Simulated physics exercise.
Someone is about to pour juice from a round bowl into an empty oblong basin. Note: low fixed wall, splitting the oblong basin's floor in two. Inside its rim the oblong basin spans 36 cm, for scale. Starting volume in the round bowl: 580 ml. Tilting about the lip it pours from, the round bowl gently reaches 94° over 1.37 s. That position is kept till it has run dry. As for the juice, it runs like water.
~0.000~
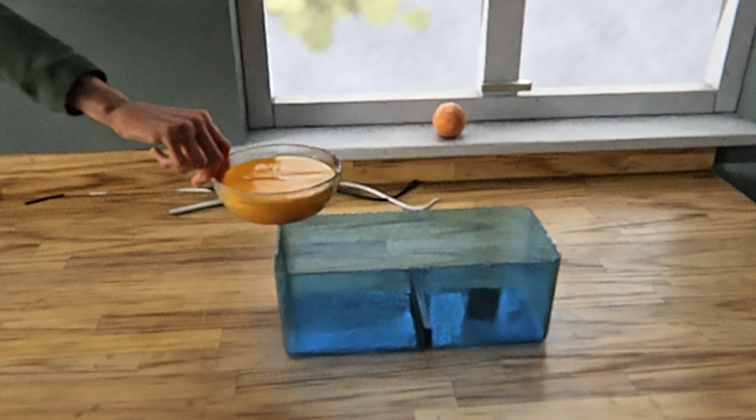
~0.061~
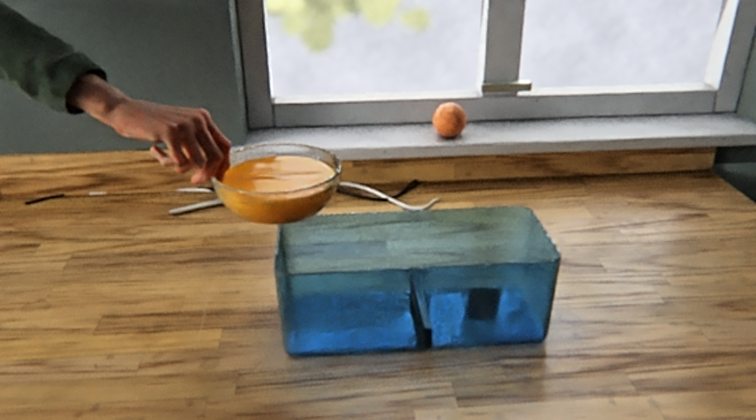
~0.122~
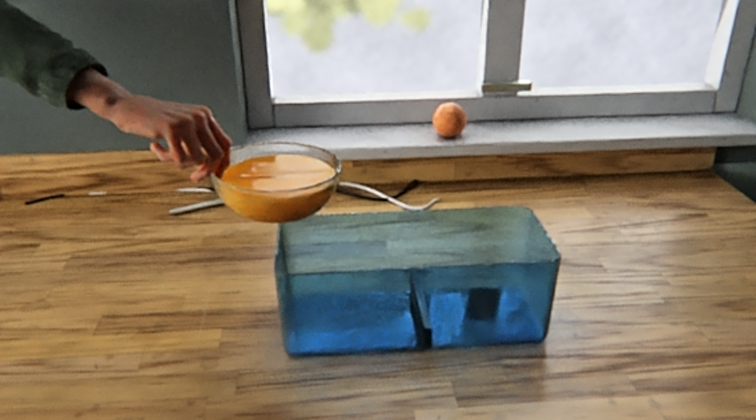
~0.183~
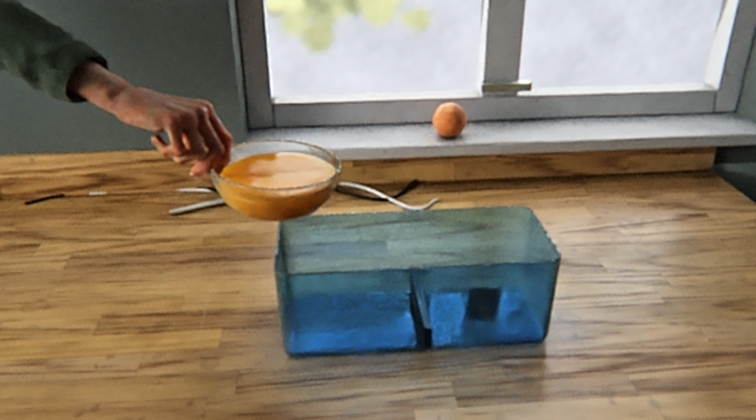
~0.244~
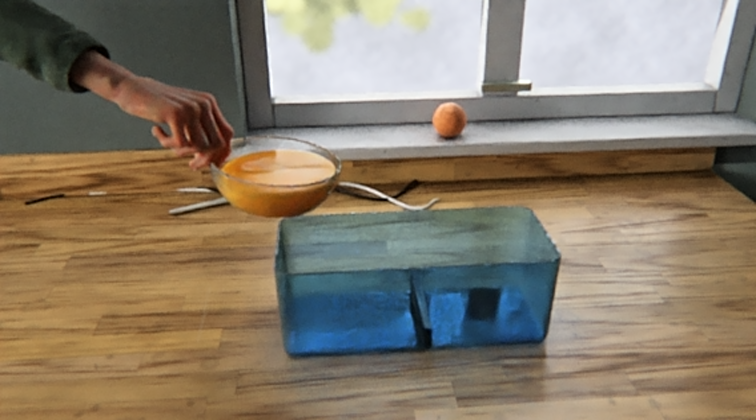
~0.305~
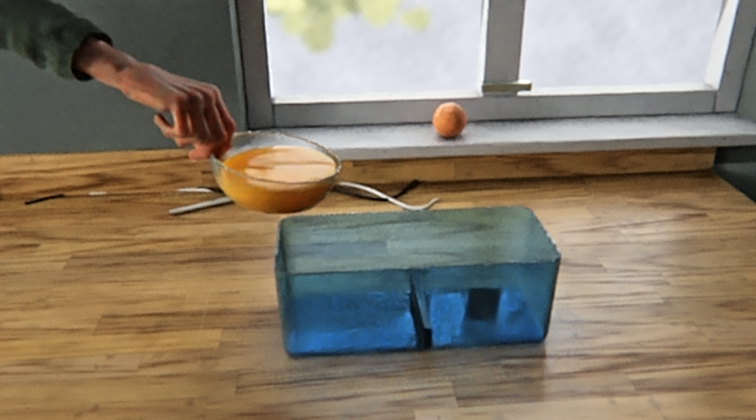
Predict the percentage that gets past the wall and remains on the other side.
The other side holds about 48 % in the end.
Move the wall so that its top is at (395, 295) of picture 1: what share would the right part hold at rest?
With the wall placed like that, close to 85 per cent.
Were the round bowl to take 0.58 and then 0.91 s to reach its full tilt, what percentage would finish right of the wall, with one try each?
The first try gives around 65 percent, the second around 60 percent.
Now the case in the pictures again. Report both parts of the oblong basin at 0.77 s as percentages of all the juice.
About 18 % left, 0 % right.
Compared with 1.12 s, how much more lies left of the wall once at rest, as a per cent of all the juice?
That is roughly 12 in a hundred of the whole.
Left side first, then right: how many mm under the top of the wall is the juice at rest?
I'd say some 22 mm on the left and some 20 mm on the right.
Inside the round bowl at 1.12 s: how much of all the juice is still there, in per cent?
Near 3 in a hundred.
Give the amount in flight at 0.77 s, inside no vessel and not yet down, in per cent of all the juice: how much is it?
Near 36 per cent at that time.
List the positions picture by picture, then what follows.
In the first frame, it leans 0°; its right rim is at (340, 166); the juice meets the walls at (218, 178) and (337, 174); the oblong basin's rim runs from (277, 245) to (546, 233); the wall's top is at (421, 298).
In the second frame, it leans 0°; its right rim is at (340, 166); the juice meets the walls at (218, 178) and (337, 174).
In the third frame, it leans 2°; its right rim is at (340, 166); the juice meets the walls at (218, 177) and (337, 173).
In the fourth frame, it leans 4°; its right rim is at (340, 166); the juice meets the walls at (218, 174) and (337, 171).
In the fifth frame, it leans 7°; its right rim is at (340, 166); the juice meets the walls at (218, 171) and (337, 168).
In the sixth frame, it leans 11°; its right rim is at (340, 166); the juice meets the walls at (219, 167) and (337, 165).
After 0.77 s the tilt is 57° and 48 per cent is still to pour, 17 is left of the wall and 0 right of it.
After 1.12 s the tilt is 86° and 3 per cent is still to pour, 40 is left of the wall and 47 right of it.
After 1.48 s the tilt is 94° and 0 per cent is still to pour, 51 is left of the wall and 48 right of it.
After 1.87 s the tilt is 94° and 0 per cent is still to pour, 51 is left of the wall and 48 right of it.
In the end 51 per cent lies left of the wall, 48 right of it and 1 outside.
